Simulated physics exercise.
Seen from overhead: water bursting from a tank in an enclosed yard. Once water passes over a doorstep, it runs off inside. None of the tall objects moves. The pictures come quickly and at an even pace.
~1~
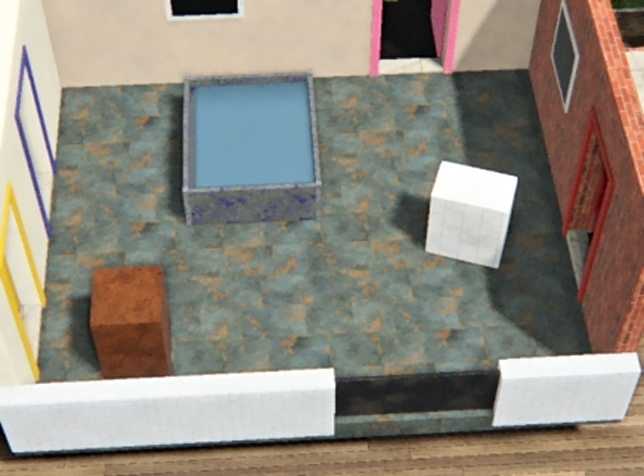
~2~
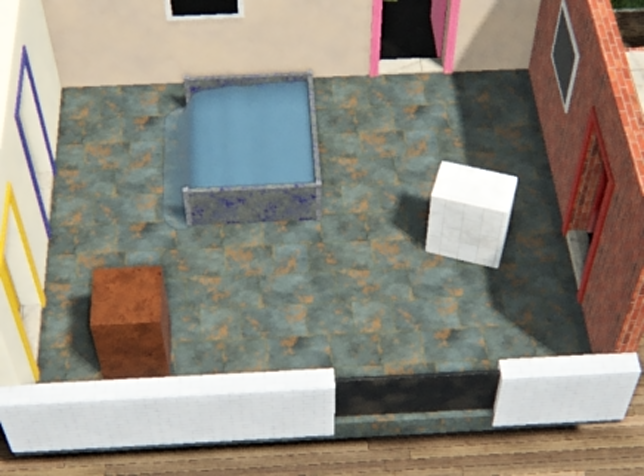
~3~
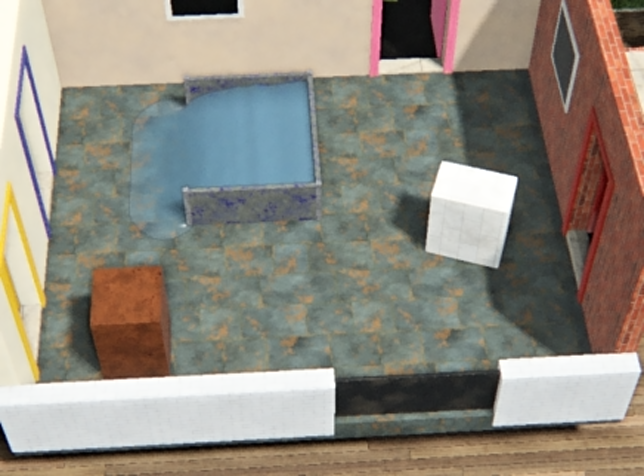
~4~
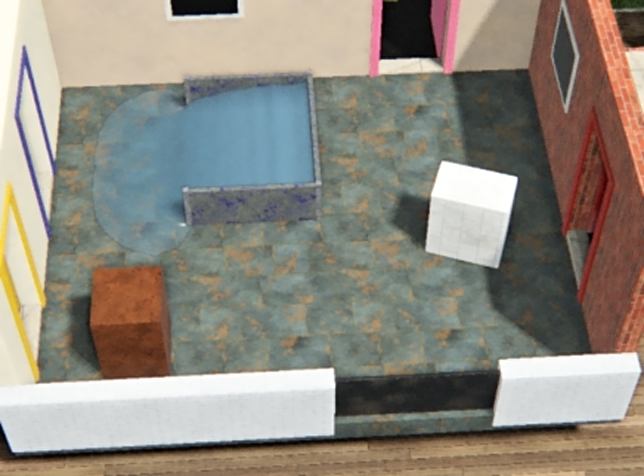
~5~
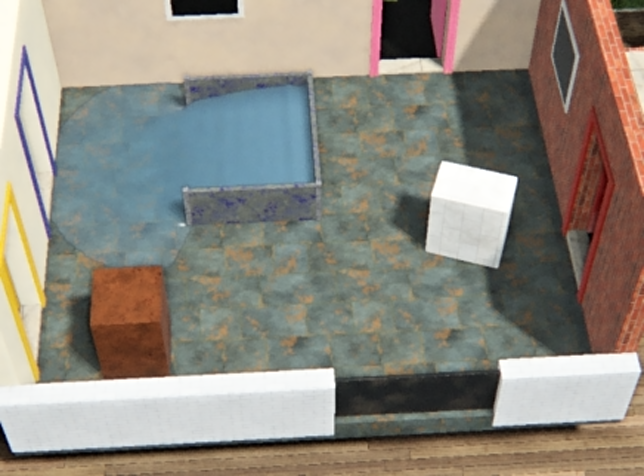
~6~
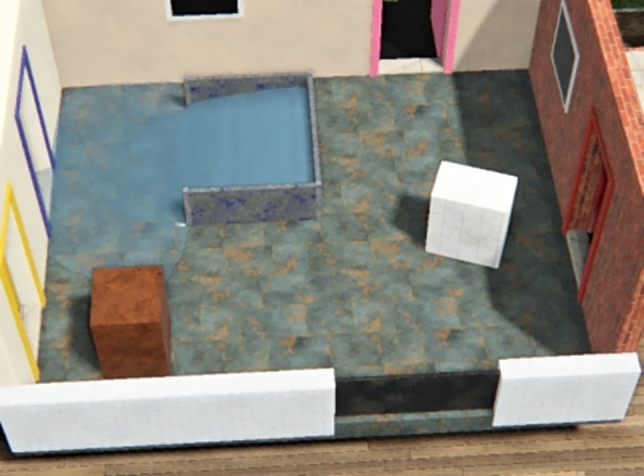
In a walled yard, water pours from a tank's left side and spreads across the tiles.
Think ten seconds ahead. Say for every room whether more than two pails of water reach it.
The blue door will most likely exceed two buckets; the red door will most likely not exceed two buckets; the pink door will most likely not exceed two buckets; the yellow door will most likely exceed two buckets.
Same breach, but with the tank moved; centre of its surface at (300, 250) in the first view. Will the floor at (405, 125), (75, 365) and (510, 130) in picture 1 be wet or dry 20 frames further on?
In order: Untouched, submerged, untouched.
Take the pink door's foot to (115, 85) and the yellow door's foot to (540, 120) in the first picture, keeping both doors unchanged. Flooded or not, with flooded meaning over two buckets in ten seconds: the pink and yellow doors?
Going through them, I find the pink door overflows and the yellow door escapes flooding.
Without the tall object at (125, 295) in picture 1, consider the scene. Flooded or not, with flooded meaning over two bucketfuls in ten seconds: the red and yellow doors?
One by one: Red door takes less, yellow door stays under.
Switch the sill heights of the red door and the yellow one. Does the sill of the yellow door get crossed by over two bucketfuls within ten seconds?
After the swap, yellow ends up short.
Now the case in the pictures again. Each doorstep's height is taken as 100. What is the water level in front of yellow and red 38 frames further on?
Respectively about 160 and 0 per cent.
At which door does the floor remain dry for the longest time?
It's the red door.
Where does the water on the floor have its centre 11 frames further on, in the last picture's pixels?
Around (144, 178).
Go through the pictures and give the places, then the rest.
The first frame shows still water in the open tank at (250, 134).
In the second frame, water pours out at (191, 157) and has run to (176, 223).
In the third frame, water pours out at (191, 158) and has run to (152, 231).
In the fourth frame, water pours out at (191, 159) and has run to (127, 240).
In the fifth frame, the front is at (74, 239), out from the gap at (191, 159).
In the sixth frame, the front is at (49, 248), out from the gap at (192, 159).
A moment on, water covers 20 % of the floor; the blue door over two buckets in, the red door not reached, the pink door not reached, the yellow door wet at the sill, nothing in.
Next, water covers 25 % of the floor; the blue door far over two buckets in, the red door not reached, the pink door not reached, the yellow door wet at the sill, nothing in.
Then, water covers 40 % of the floor; the blue door far over two buckets in, the red door not reached, the pink door not reached, the yellow door under two buckets in.
Later, water covers 75 % of the floor; the blue door far over two buckets in, the red door not reached, the pink door wet at the sill, nothing in, the yellow door over two buckets in.
In the end, water covers 85 % of the floor; the blue door far over two buckets in, the red door wet at the sill, nothing in, the pink door wet at the sill, nothing in, the yellow door over two buckets in.
